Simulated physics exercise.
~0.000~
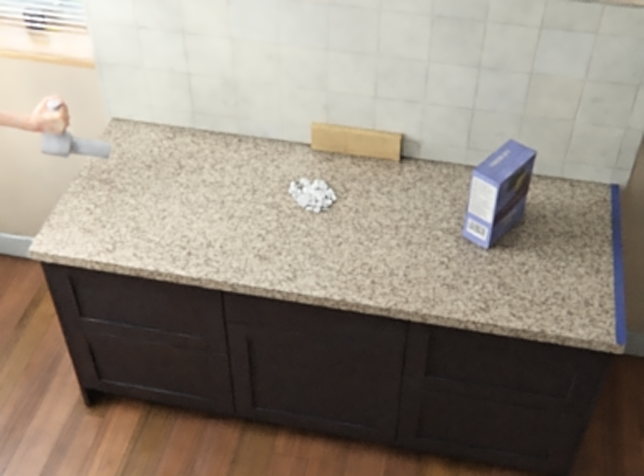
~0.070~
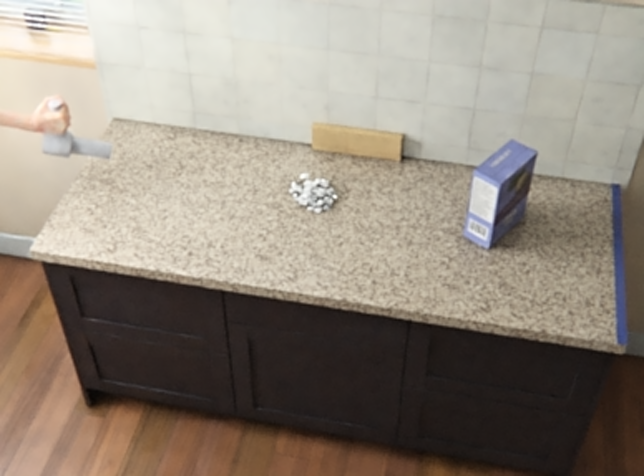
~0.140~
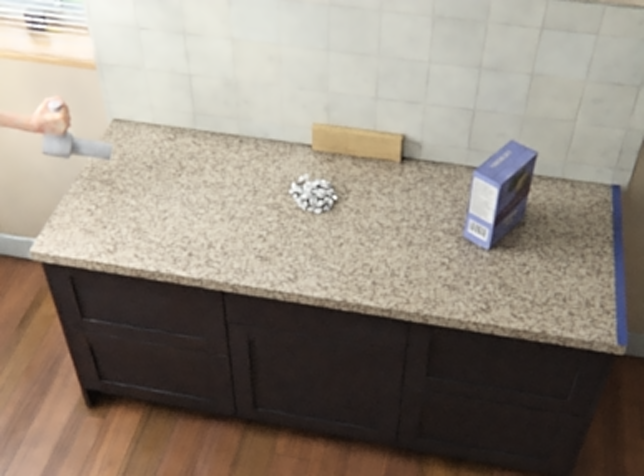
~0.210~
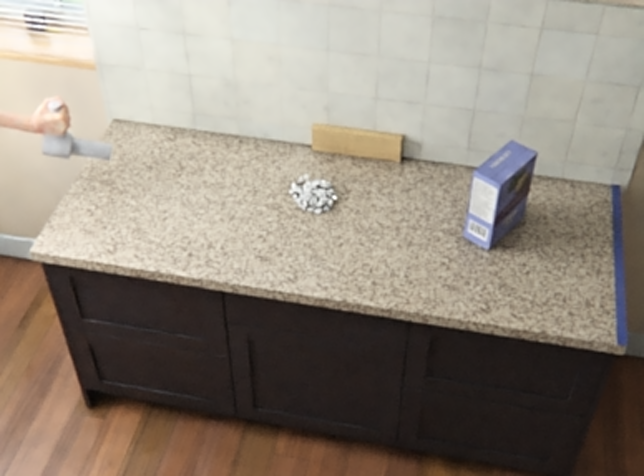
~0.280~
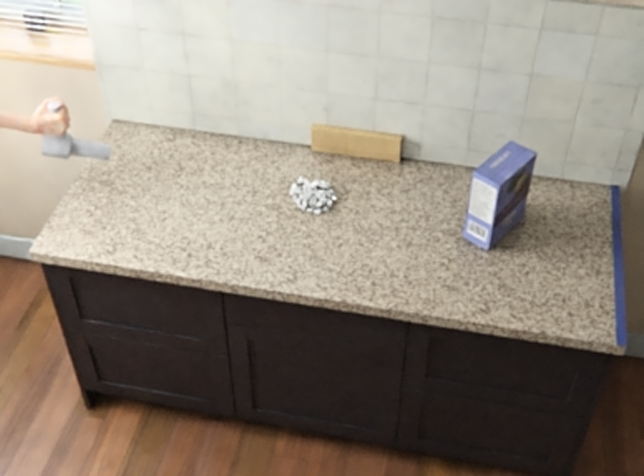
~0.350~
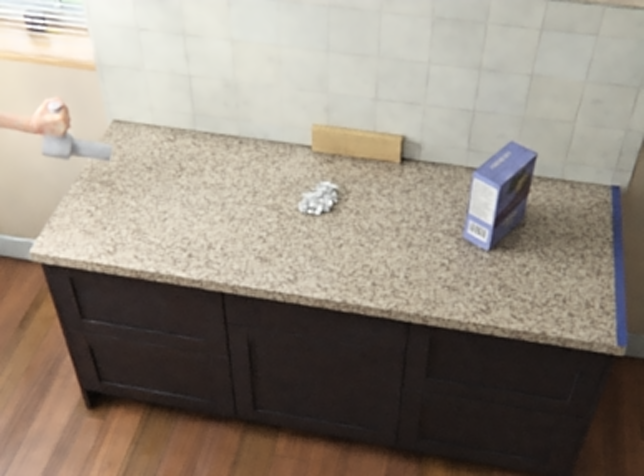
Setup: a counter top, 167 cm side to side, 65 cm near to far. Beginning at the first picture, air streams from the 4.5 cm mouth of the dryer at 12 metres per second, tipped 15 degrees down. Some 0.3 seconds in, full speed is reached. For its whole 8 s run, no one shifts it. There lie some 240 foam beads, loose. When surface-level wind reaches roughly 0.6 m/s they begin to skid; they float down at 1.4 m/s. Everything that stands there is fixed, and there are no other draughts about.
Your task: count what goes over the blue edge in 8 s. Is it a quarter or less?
No, it is above a quarter.
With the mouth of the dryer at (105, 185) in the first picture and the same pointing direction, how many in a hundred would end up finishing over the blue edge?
Near 100 per cent.
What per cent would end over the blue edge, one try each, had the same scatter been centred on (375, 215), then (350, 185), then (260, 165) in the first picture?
90 %, 90 %, 90 %.
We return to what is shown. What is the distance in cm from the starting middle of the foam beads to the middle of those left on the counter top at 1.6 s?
Centre offset: Approx. 70 cm.
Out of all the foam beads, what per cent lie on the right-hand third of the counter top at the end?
Around 10 per cent.
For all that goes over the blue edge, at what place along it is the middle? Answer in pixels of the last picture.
I'd say roughly (624, 284).
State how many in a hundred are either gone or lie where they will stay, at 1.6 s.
It comes out at some 20 %.
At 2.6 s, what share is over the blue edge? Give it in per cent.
Share: Approx. 70 %.
After 1.6 s the count stands so, 21 % are over the blue edge; the middle of those still in play is near (524, 268).
After 2.6 s the count stands so, 70 % are over the blue edge; the middle of those still in play is near (476, 228).
After 4.4 s the count stands so, 81 % are over the blue edge.
After 8.0 s, at the end, 86 % are over the blue edge.
